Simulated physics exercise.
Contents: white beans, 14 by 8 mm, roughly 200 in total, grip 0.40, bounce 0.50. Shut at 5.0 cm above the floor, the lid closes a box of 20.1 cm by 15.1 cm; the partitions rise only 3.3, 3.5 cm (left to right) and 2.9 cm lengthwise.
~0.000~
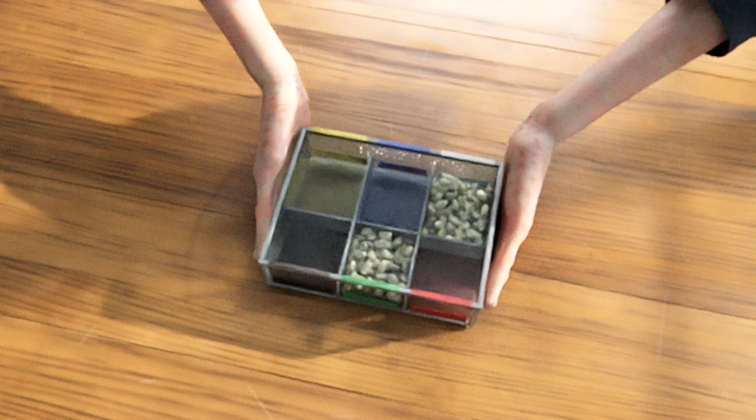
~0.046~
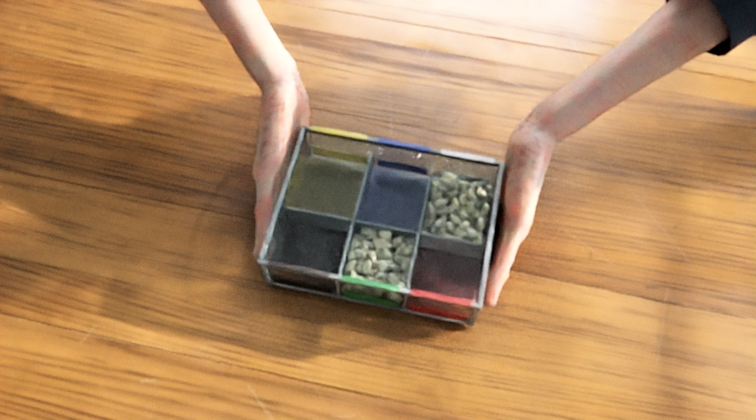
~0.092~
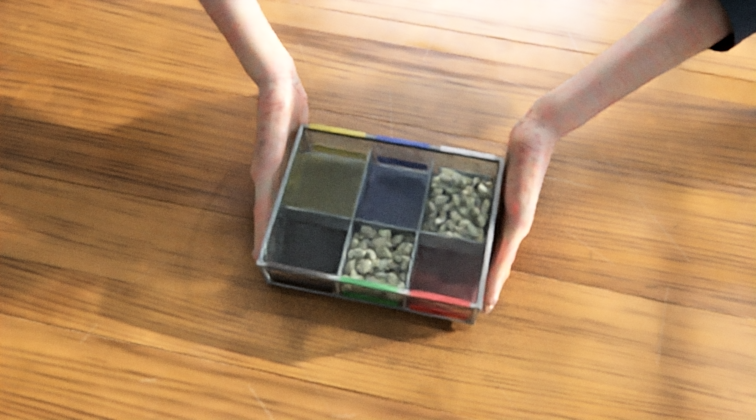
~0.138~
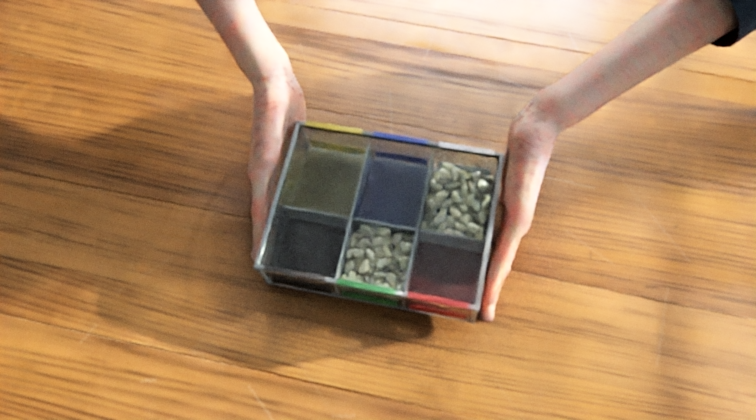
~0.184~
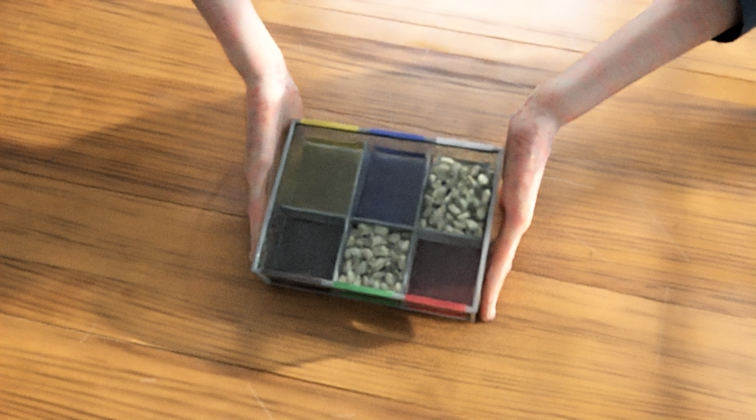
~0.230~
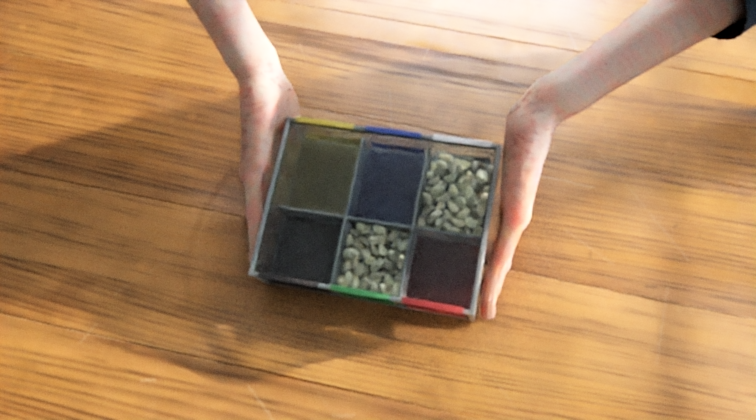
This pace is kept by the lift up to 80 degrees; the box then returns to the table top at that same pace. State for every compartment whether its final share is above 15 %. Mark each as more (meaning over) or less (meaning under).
Red - more; blue - less; green - more; yellow - less; white - more; black - less.
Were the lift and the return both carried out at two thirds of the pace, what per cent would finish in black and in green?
Black 0 %; green 60 %.
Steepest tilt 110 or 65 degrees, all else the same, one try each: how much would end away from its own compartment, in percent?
I'd expect close to 50 and then close to 15 per cent.
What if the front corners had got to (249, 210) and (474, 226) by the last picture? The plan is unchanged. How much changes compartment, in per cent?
Roughly 25 per cent.
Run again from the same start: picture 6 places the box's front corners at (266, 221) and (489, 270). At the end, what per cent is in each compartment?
Per cent at the finish: Red 0, blue 25, green 25, yellow 0, white 55, black 0.
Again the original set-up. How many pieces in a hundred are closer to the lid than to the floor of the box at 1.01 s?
Roughly 40 per cent.
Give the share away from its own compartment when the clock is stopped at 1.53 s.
I'd say around 35 per cent.
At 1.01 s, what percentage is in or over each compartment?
In per cent: Red 10, blue 0, green 50, yellow 0, white 40, black 0.
After 1.01 s, tilt 80 degrees; red 10 %, green 50 %, white 40 %.
After 1.53 s, tilt 35 degrees; red 20 %, green 55 %, white 20 %, black 5 %.
After 2.11 s, tilt 0 degrees; red 20 %, green 55 %, white 20 %, black 5 %.
At rest (2.5 s), red 20 %, blue 0 %, green 55 %, yellow 0 %, white 20 %, black 5 %.
